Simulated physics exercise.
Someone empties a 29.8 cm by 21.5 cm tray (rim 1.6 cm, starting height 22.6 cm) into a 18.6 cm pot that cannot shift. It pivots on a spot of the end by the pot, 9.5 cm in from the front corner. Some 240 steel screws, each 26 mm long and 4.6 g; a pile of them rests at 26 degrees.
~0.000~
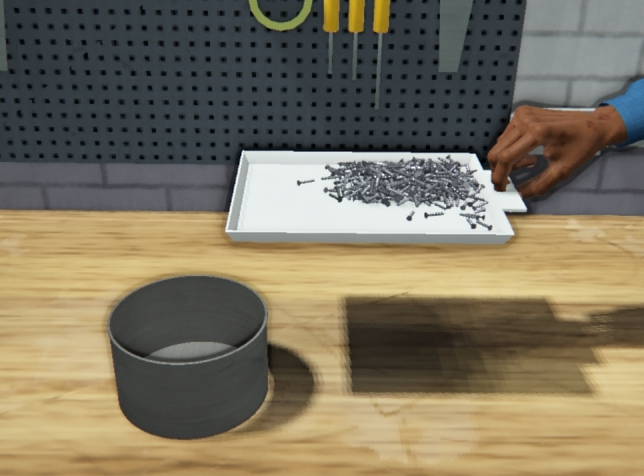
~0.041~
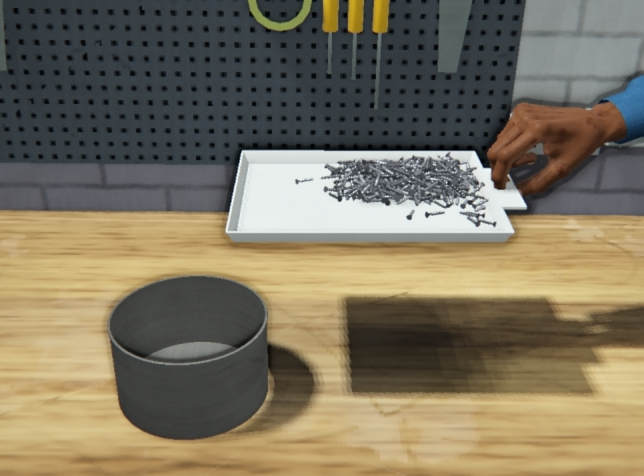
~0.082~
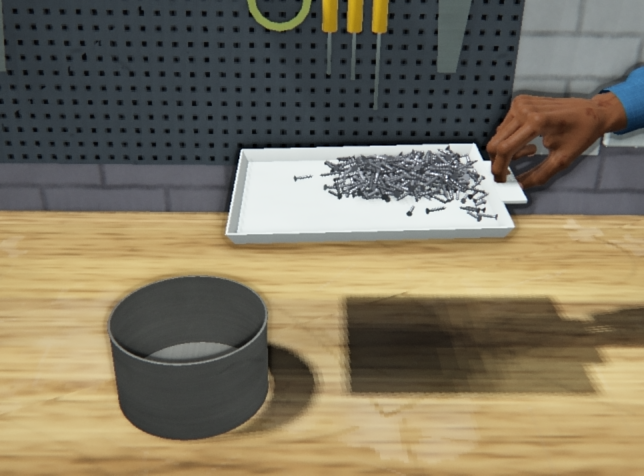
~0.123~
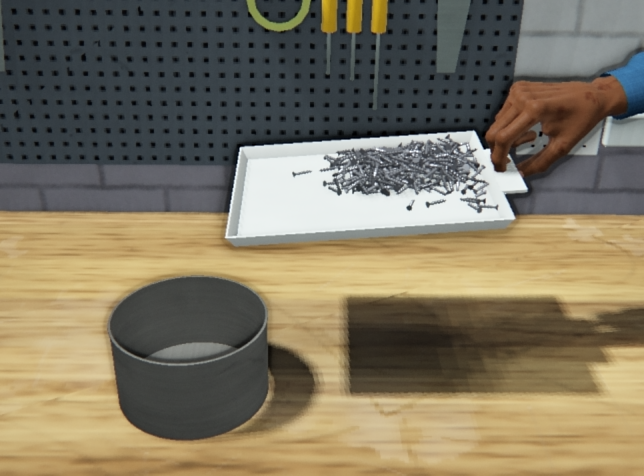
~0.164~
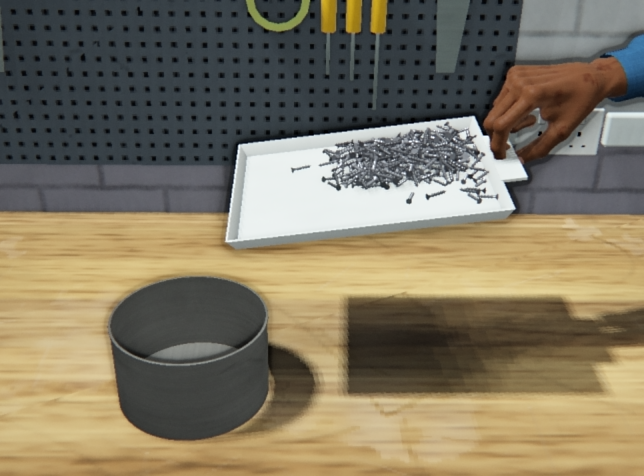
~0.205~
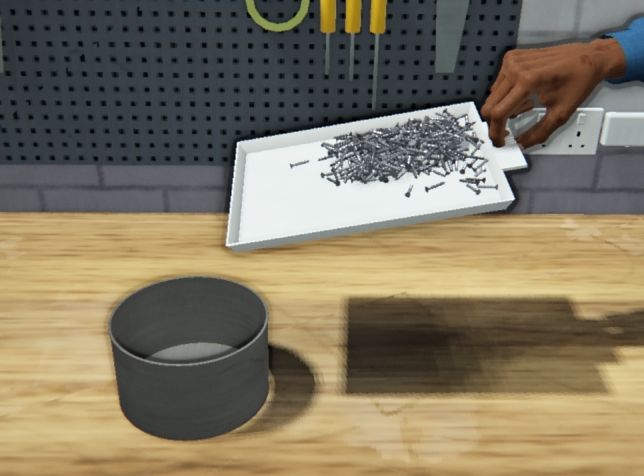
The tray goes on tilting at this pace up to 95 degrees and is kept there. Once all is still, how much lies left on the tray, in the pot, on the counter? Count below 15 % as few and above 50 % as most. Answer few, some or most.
Left on the tray: Few; in the pot: Most; on the counter: Few.
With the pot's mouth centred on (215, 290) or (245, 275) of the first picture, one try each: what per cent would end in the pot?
Some 35 and 5 per cent.
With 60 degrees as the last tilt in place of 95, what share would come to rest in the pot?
It would be near 90 per cent.
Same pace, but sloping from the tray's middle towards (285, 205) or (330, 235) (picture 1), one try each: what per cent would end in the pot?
About 60 and 25 per cent.
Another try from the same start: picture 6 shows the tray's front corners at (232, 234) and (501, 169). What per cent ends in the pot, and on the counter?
Pot 70, counter 30.
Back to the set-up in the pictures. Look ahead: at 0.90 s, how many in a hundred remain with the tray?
Roughly 0 per cent.
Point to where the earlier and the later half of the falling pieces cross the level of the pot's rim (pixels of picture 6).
First near (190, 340), later near (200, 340).
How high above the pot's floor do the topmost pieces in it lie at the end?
About 4.0 cm.
After 0.62 s, tilt 53 degrees; the tray holds 100 %, the pot 0 %.
After 0.90 s, tilt 79 degrees; the tray holds 0 %, the pot 85 %.
After 1.28 s, tilt 95 degrees; the tray holds 0 %, the pot 95 %.
At rest (1.7 s), tray 0 %, pot 95 %, counter 5 %.
